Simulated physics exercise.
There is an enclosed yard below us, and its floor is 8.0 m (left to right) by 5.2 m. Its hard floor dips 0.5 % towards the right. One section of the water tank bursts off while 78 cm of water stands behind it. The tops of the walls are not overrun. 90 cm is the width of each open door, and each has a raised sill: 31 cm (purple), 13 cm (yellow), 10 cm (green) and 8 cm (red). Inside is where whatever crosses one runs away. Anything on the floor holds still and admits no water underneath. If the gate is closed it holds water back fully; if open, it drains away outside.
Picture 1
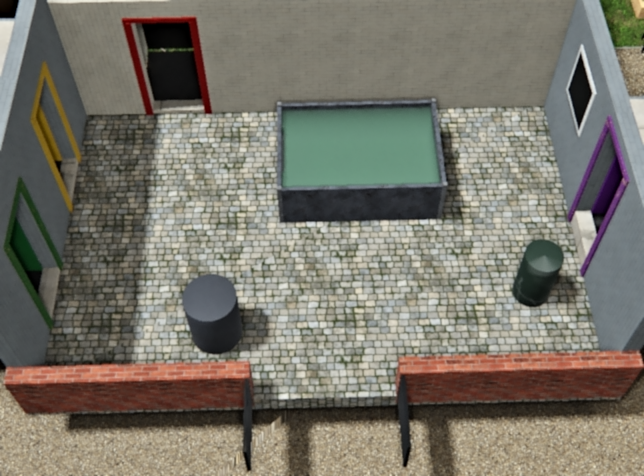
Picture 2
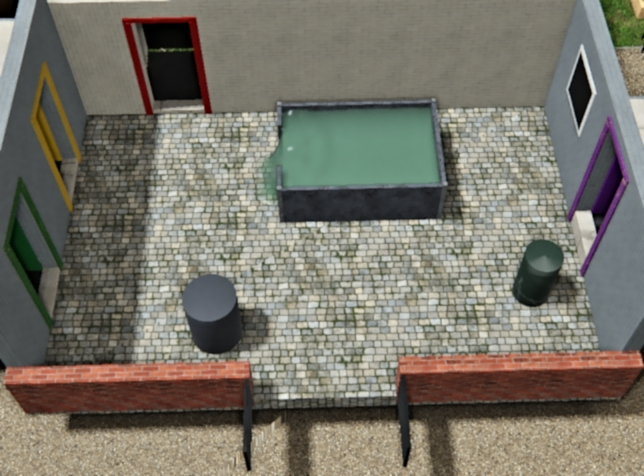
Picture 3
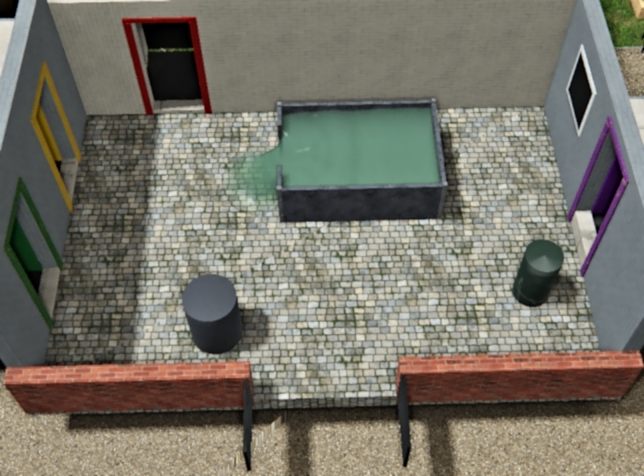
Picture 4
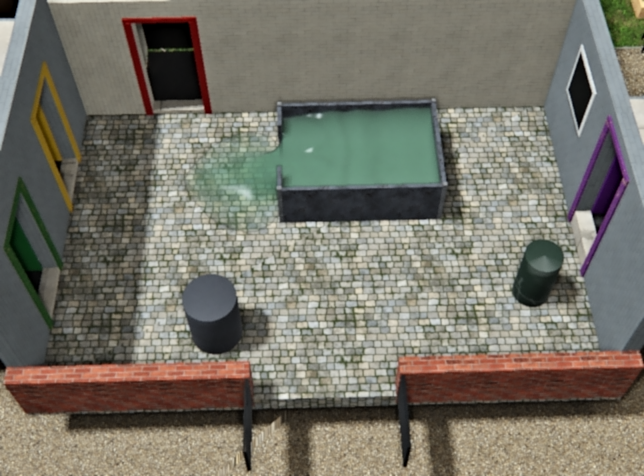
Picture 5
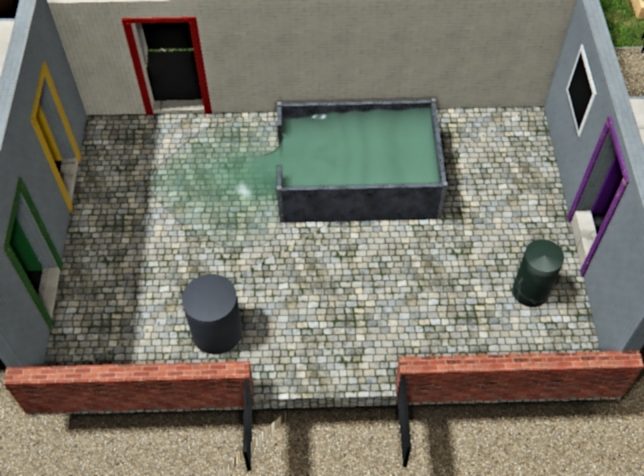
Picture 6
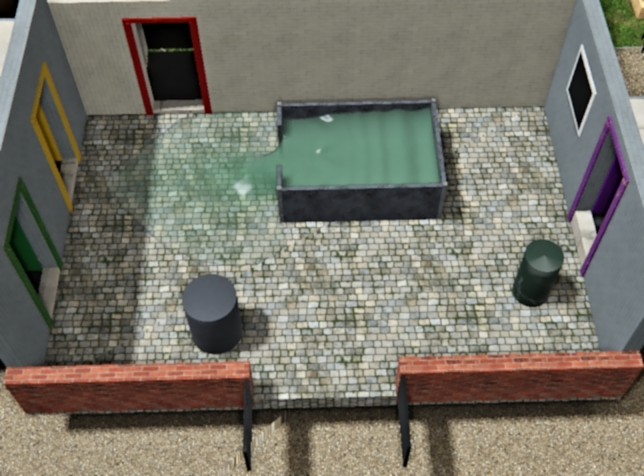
Green water pours from the left side of a tank and spreads leftward across the paving.
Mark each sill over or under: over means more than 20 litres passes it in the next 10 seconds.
Purple door - under; yellow door - over; green door - over; red door - over.
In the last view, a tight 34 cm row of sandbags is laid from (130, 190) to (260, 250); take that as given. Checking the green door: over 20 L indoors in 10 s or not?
Green: Within it.
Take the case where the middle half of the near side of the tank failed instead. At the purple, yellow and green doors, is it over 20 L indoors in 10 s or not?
Purple door doesn't reach it, yellow door doesn't reach it, green door doesn't reach it.
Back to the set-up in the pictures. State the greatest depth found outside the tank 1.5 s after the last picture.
About 38 cm.
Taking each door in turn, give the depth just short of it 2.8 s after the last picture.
You'd see purple at 0 cm, yellow at 21 cm, green at 14 cm and red at 13 cm.
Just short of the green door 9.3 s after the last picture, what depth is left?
Some 12.0 centimetres of depth.
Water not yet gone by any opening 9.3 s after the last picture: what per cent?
Near 84 in a hundred is still there.
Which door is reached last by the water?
That would be the purple door, last of all.
Then, 0.7 s after the last picture water covers 30 % of the floor and is deepest (46 cm) near (87, 119); purple door not reached, yellow door 21 cm at the sill, 19 L in, green door not reached, red door 17 cm at the sill, 2 L in.
Then, 1.5 s after the last picture water covers 35 % of the floor and is deepest (38 cm) near (118, 118); purple door not reached, yellow door 32 cm at the sill, 80 L in, green door 17 cm at the sill, 7 L in, red door 15 cm at the sill, 27 L in.
Then, 2.8 s after the last picture water covers 40 % of the floor and is deepest (27 cm) near (273, 181); purple door not reached, yellow door 21 cm at the sill, 171 L in, green door 14 cm at the sill, 27 L in, red door 13 cm at the sill, 51 L in.
Then, 5.3 s after the last picture water covers 60 % of the floor and is deepest (21 cm) near (67, 388); purple door not reached, yellow door 17 cm at the sill, 204 L in, green door 12 cm at the sill, 36 L in, red door 12 cm at the sill, 100 L in.
Then, 9.3 s after the last picture water covers 95 % of the floor and is deepest (14 cm) near (186, 339); purple door 6 cm at the sill, 0 L in, yellow door 11 cm at the sill, 211 L in, green door 12 cm at the sill, 63 L in, red door 13 cm at the sill, 139 L in.
